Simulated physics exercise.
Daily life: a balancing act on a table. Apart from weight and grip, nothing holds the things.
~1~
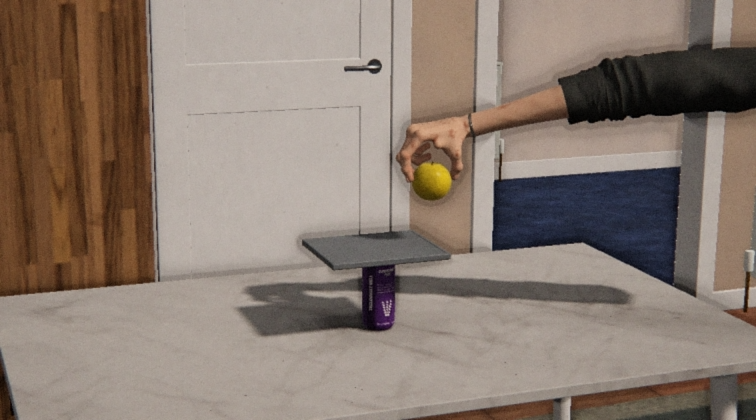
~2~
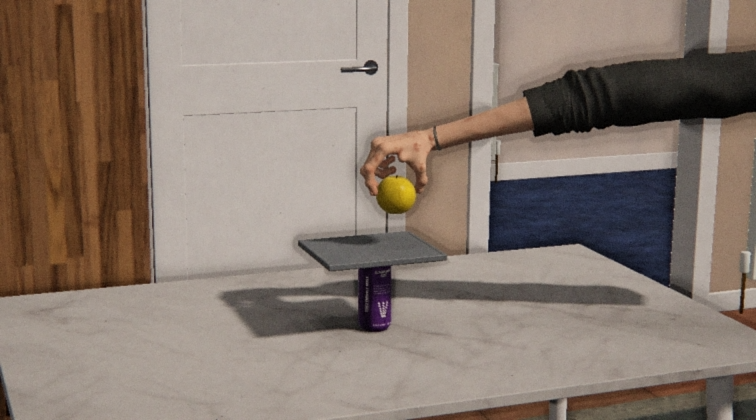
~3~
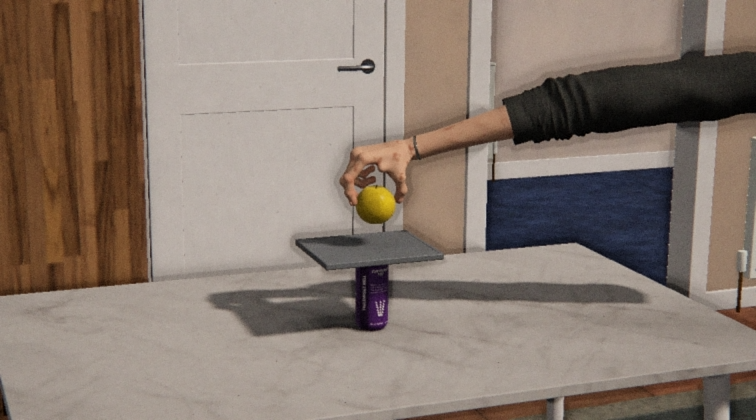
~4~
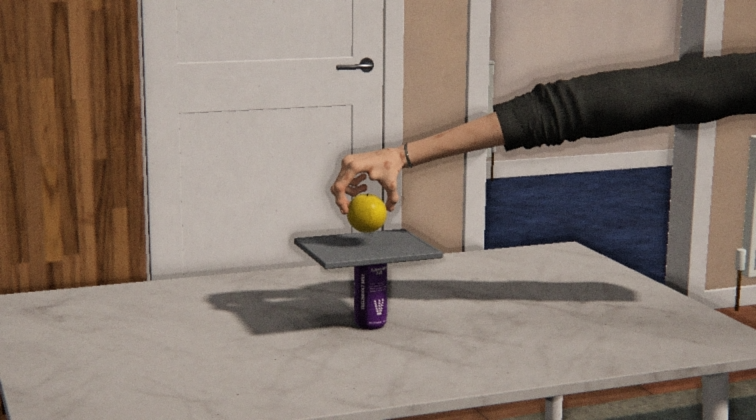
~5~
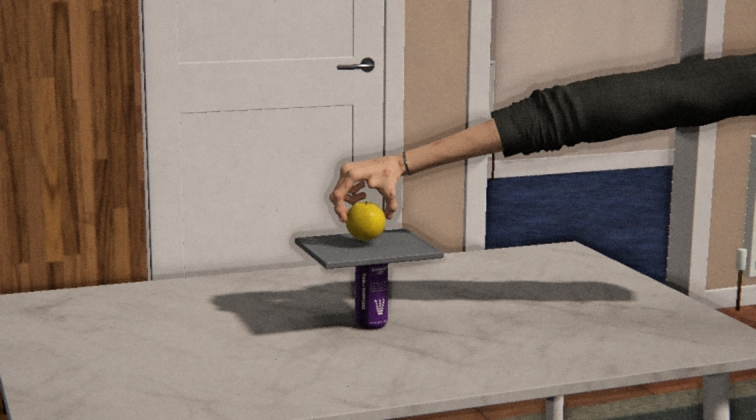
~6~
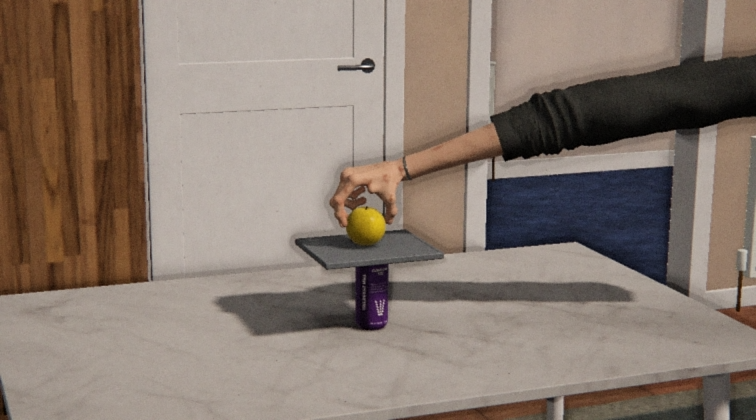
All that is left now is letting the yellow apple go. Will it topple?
No.
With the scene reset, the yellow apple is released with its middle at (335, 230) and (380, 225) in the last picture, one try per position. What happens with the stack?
Try one, the stack collapses; try two, it stays standing.
Then, 0.80 s on from there, no change.
Then, 1.70 s on from there, yellow apple resting near (366, 227).
In the end, all 3 unmoved. At the end, from the last picture's camera, yellow apple near (366, 227). The stack keeps its balance.
